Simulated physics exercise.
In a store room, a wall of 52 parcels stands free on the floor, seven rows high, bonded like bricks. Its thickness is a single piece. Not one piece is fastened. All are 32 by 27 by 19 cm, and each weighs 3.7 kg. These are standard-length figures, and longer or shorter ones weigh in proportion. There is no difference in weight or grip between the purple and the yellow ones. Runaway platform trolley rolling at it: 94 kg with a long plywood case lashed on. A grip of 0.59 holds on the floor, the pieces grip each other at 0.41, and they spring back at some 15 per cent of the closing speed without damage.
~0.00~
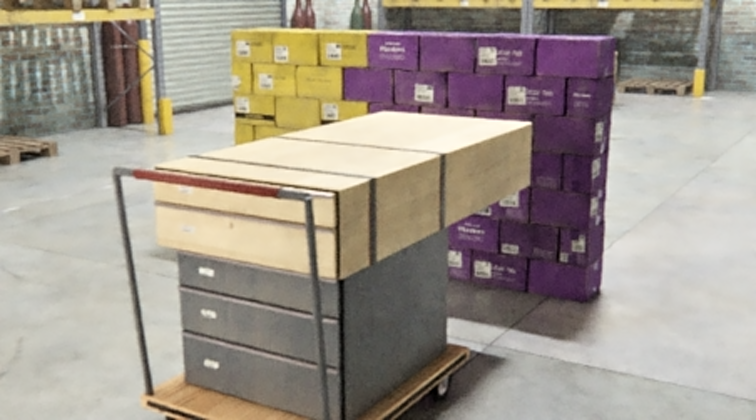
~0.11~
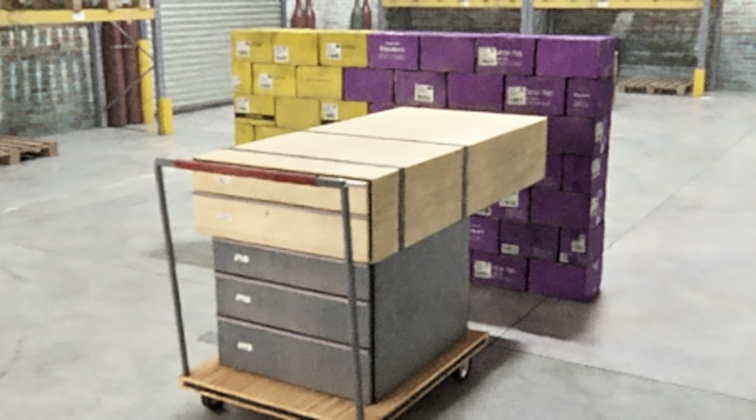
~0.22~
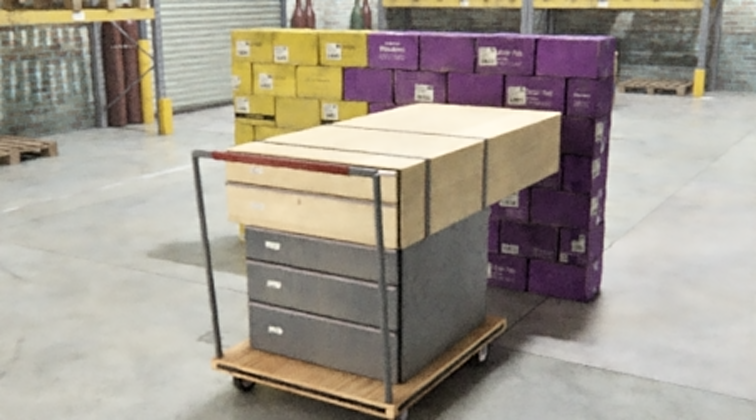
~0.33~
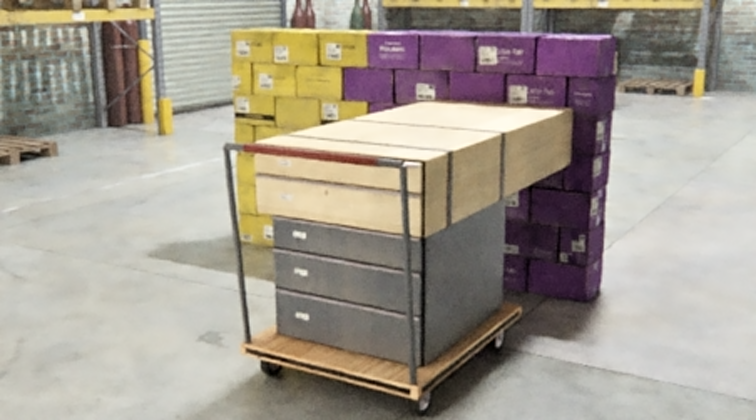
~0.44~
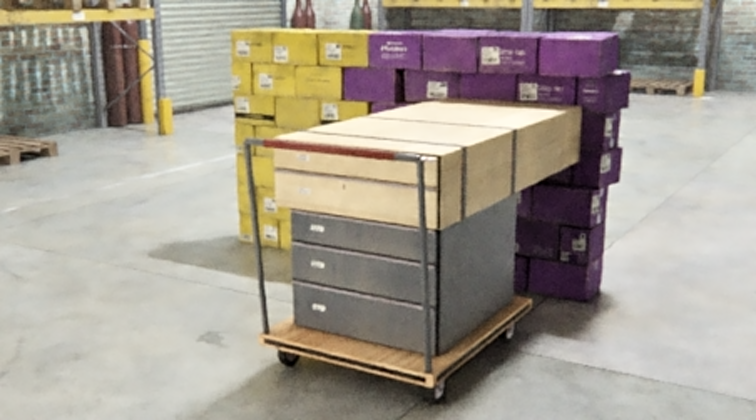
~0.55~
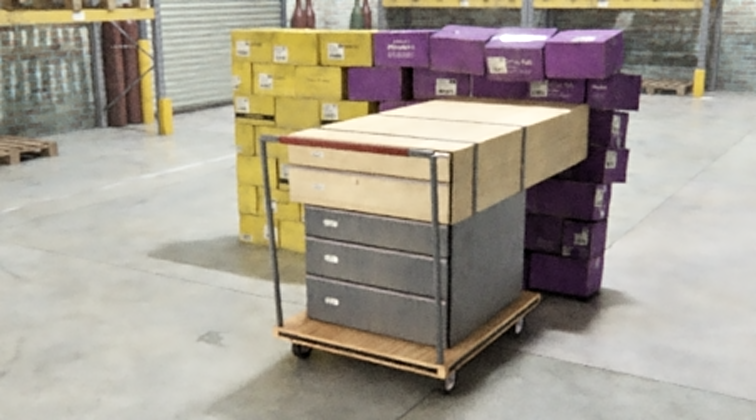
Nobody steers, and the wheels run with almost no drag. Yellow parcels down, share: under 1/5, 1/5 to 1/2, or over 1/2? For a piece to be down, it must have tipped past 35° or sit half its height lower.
Under 1/5.
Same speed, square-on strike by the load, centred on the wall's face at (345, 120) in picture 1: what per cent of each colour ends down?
Result - yellow: 80 %; purple: 40 %.
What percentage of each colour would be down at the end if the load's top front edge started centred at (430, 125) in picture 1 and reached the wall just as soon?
Result - yellow: 0%; purple: 60%.
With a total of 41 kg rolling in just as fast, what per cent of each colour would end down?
In that case yellow 0, purple 70 per cent.
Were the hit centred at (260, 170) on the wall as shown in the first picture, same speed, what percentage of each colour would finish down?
Per cent down - yellow: 90, purple: 20.
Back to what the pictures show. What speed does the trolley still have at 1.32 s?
It is moving at around 0.4 m/s.
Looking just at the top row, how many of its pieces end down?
That makes 5 in total.
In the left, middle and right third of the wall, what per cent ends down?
From the left: 0, then 50, then 90 percent.
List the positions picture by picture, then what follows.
In the first frame (each place is the centre of the face we see best), load (527, 144) 54 cm short of the wall; top yellow parcel (294, 48); top purple parcel (567, 58); all as stacked.
The second frame shows load (542, 138) 35 cm short of the wall; top yellow parcel (294, 48).
The third frame shows load (556, 132) 16 cm short of the wall; top yellow parcel (294, 48).
The fourth frame shows load (569, 127) 20 mm into the wall's line; top yellow parcel (294, 48); 9 have shifted.
The fifth frame shows load (578, 124) 14 cm into the wall's line; top yellow parcel (294, 48); top purple parcel (569, 58) tilted 4°; steepest lean 4°, the parcel at (449, 54); 18 have shifted.
The sixth frame shows load (585, 122) 23 cm into the wall's line; top yellow parcel (294, 48); top purple parcel (574, 60) tilted 10°; steepest lean 19°, the parcel at (514, 65); 23 have shifted.
By 0.88 s, load 48 cm past the wall's line, still rolling; none of the 21 yellow parcels down (17 of 52 in all colours); top yellow parcel unmoved; top purple parcel tilted 53°, 13 cm lower.
By 1.32 s, load 73 cm past the wall's line, still rolling; 1 of the 21 yellow parcels down (24 of 52 in all colours); top yellow parcel unmoved; top purple parcel upside down.
When it is over (3.3 s), load 81 cm past the wall's line, stopped; 1 of the 21 yellow parcels down (24 of 52 in all colours); top yellow parcel unmoved; top purple parcel upside down. That is 5 per cent. In pixels of the last frame, middles, top yellow parcel near (307, 47).
